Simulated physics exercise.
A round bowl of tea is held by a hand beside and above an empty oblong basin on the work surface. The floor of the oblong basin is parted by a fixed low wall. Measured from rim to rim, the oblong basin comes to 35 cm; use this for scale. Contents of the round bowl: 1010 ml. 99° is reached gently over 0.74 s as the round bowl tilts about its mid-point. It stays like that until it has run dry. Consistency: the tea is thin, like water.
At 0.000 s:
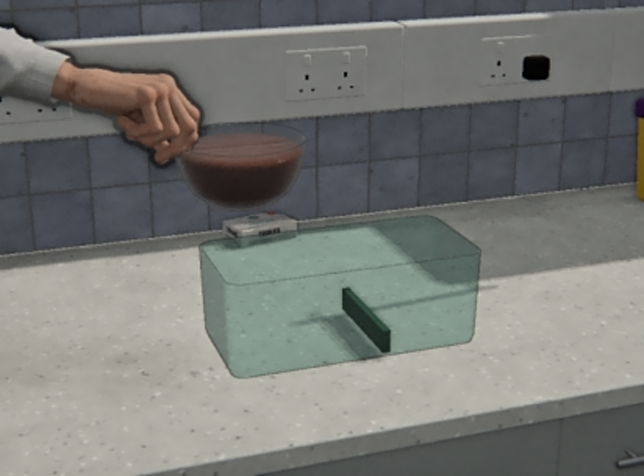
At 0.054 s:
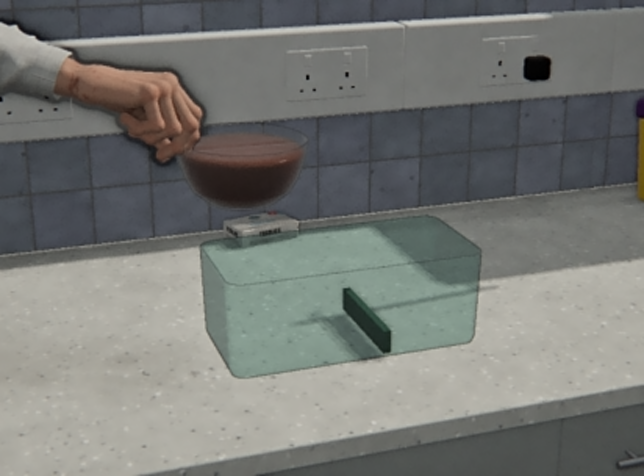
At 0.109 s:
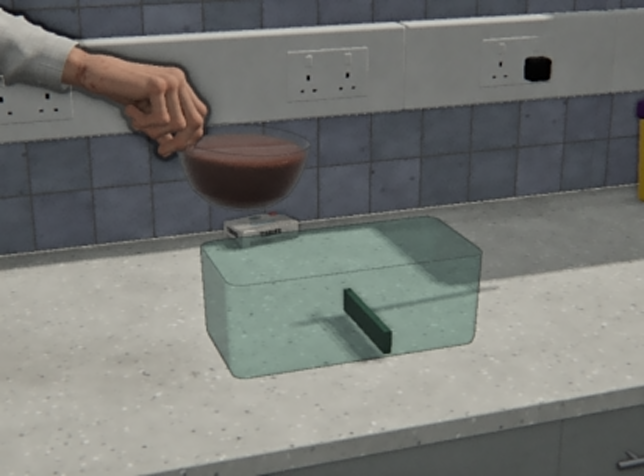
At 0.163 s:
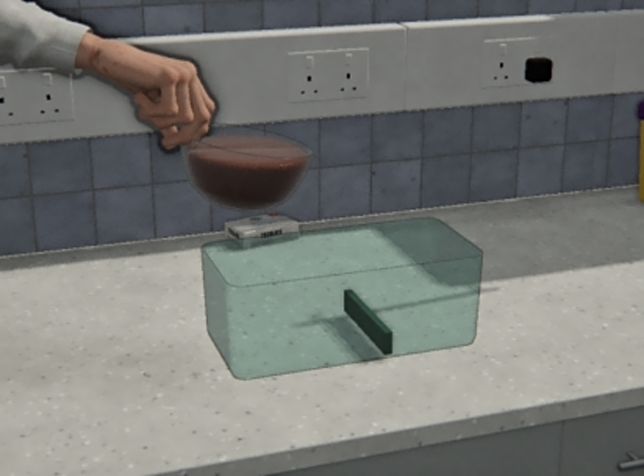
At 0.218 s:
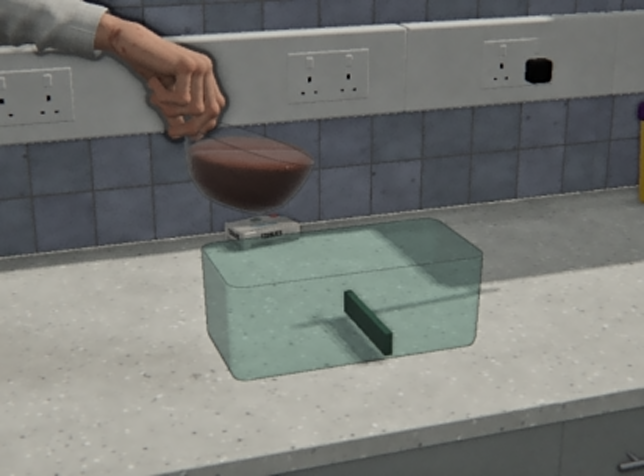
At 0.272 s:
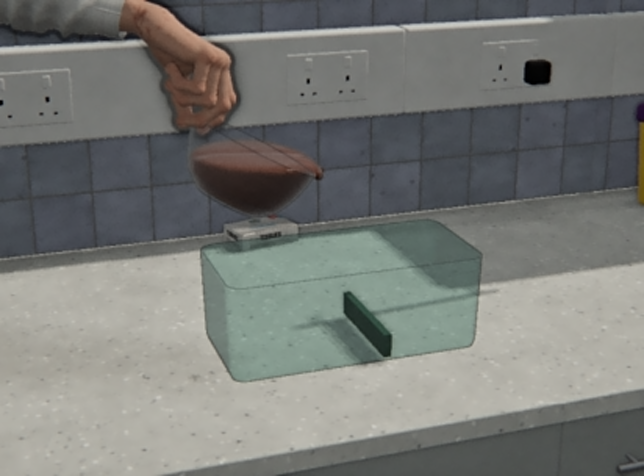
A hand held a round glass bowl of reddish-brown liquid above the left side of a clear, empty basin on the counter, then rose slightly and tilted the bowl rightward until liquid reached its rim.
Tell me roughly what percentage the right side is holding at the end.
At the end it holds about 29 per cent.
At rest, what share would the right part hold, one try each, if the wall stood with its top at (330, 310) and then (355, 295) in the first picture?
Around 70 and 35 percent, in that order.
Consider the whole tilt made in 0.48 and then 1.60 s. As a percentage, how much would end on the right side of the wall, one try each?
Roughly 30 per cent the first time and 40 per cent the second.
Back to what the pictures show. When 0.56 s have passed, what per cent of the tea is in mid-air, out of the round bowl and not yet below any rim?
Near 32 per cent of it all.
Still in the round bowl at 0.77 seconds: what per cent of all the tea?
Near 2 percent, more or less.
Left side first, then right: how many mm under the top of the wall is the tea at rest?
Left 12 mm, right 18 mm.
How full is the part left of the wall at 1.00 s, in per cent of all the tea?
Left share: Approx. 70 %.
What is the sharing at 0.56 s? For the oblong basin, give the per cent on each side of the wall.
Roughly 30 sits left and 16 sits right.
By 0.56 s the tilt is 86° and 24 per cent is still to pour, 29 is left of the wall and 16 right of it.
By 0.77 s the tilt is 99° and 2 per cent is still to pour, 69 is left of the wall and 25 right of it.
By 1.00 s the tilt is 99° and 0 per cent is still to pour, 71 is left of the wall and 28 right of it.
By 1.24 s the tilt is 99° and 0 per cent is still to pour, 70 is left of the wall and 29 right of it.
At rest 70 per cent lies left of the wall, 29 right of it and 1 outside.
